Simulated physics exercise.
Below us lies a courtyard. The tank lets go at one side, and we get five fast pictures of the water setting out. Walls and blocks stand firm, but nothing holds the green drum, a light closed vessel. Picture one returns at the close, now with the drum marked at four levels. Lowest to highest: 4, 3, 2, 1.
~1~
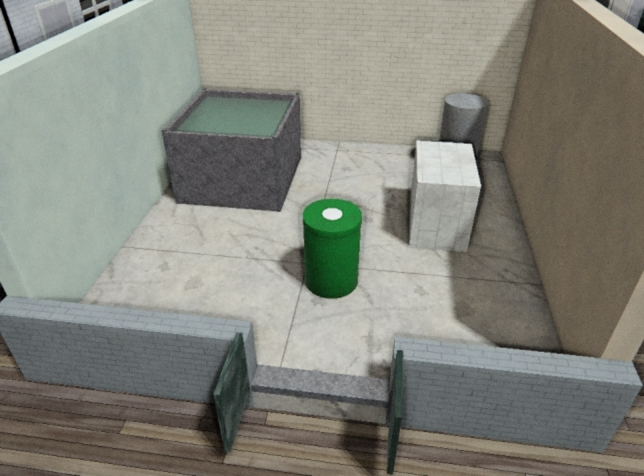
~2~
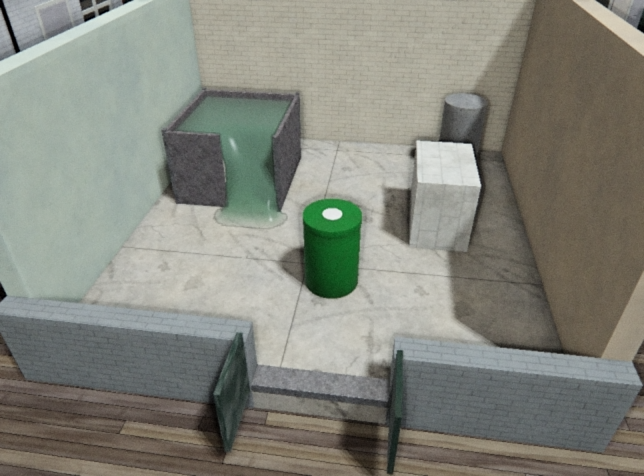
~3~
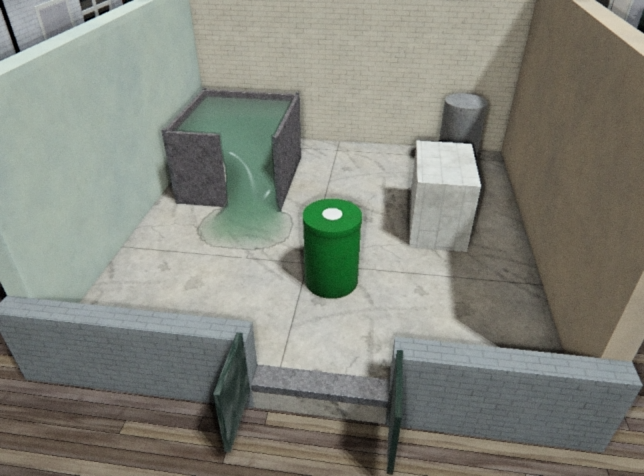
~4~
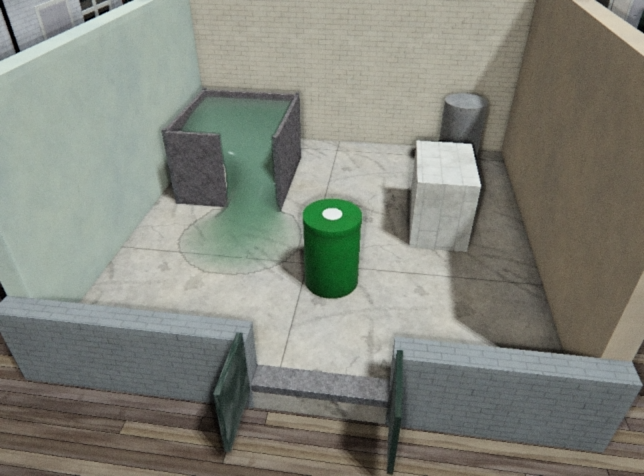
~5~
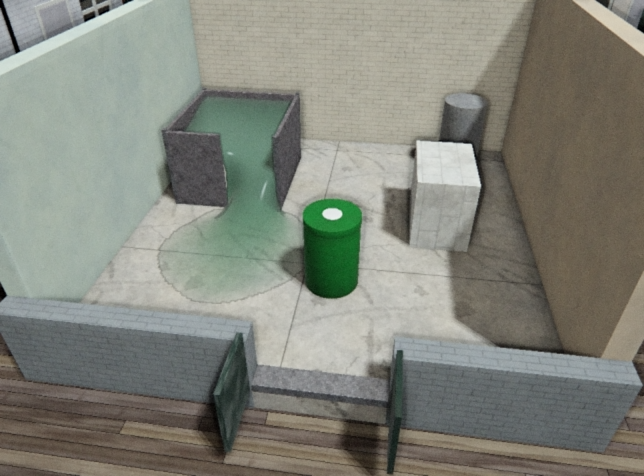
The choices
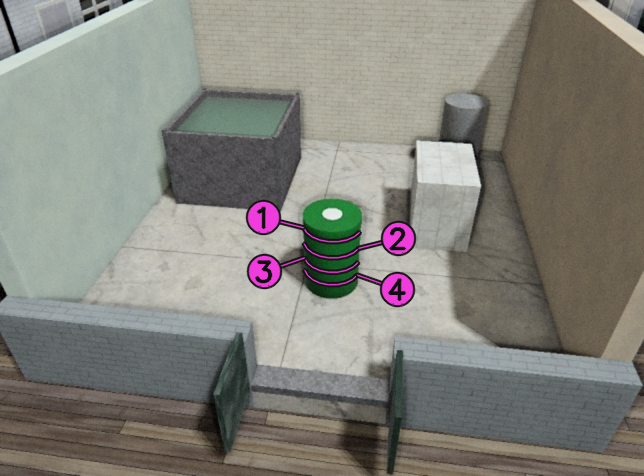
A walled courtyard held a dark stone tank of greenish water, which opened at the front and poured out, the puddle spreading across the pale floor towards the green drum, which stayed still.
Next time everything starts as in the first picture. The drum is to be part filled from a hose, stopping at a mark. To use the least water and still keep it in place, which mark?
Go for 3.
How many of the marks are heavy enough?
Three of them.
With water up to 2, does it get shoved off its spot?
No, not at all.
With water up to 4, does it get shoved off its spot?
Yes, that goes wrong.
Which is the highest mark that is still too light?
That is mark 4.
In magenta, 1 at (328, 241); 2 at (328, 257); 3 at (328, 272); 4 at (328, 284); from the bottom up 4, 3, 2, 1.
With 1, it does not move.
With 2, it does not move.
With 3, it does not move.
With 4, it is pushed about its own width away.
